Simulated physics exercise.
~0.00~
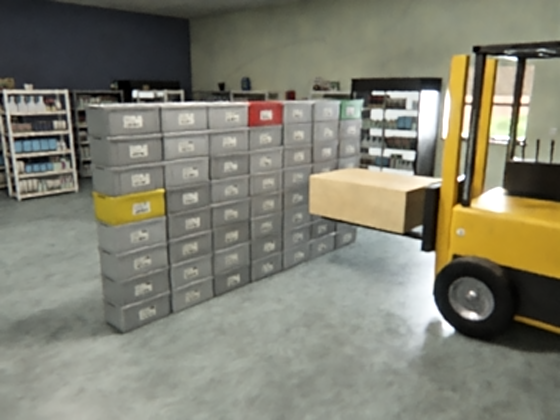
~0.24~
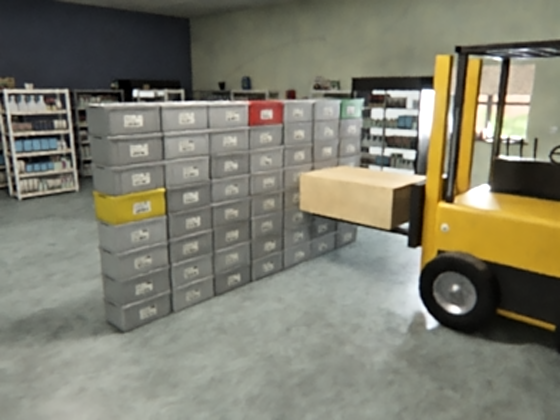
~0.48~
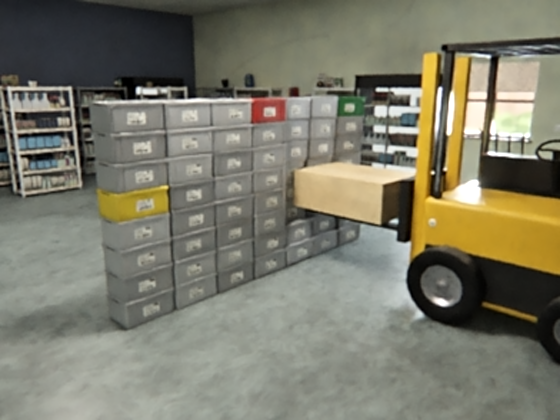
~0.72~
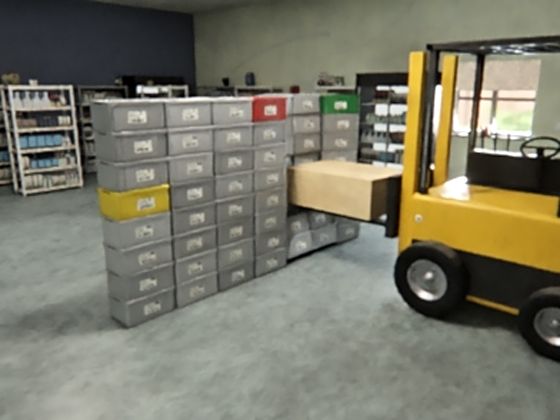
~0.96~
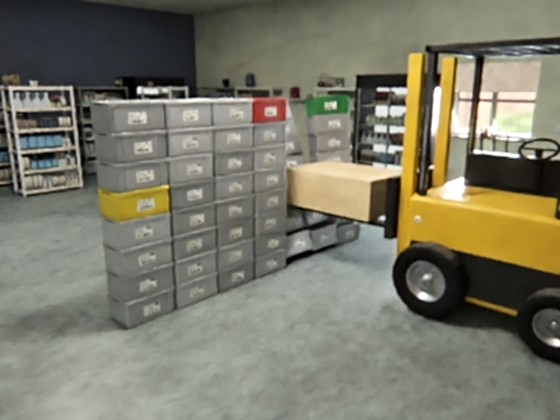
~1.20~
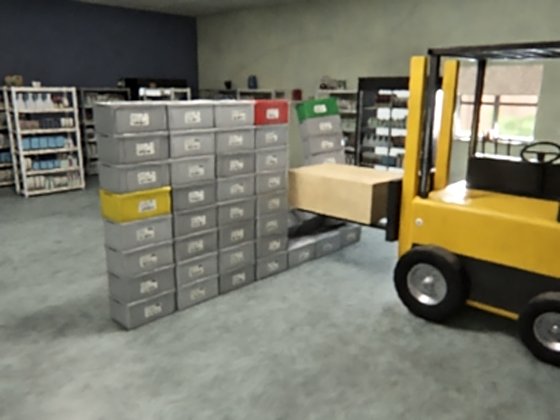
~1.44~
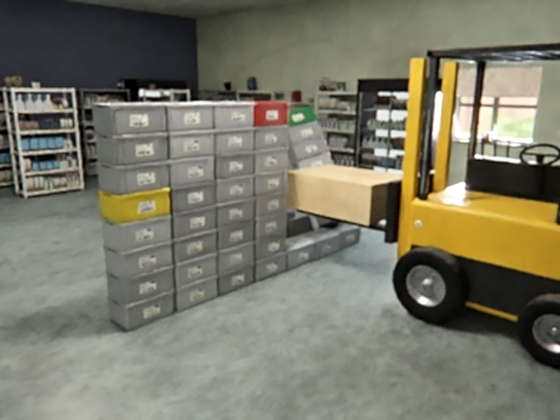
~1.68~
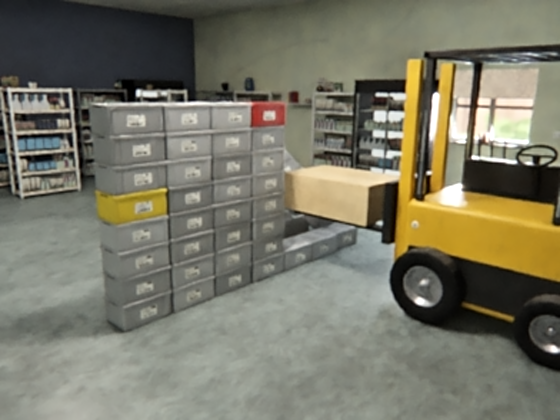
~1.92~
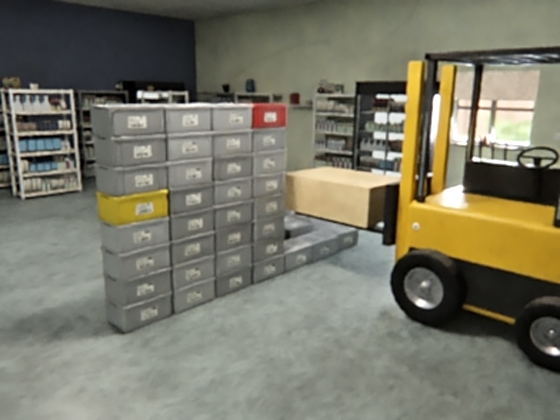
In a storeroom lined with shelves, a yellow forklift carrying a crate drove left into the far end of a stacked wall of gray boxes, toppling that end and its green box, while the sections with the yellow and red boxes stayed standing.
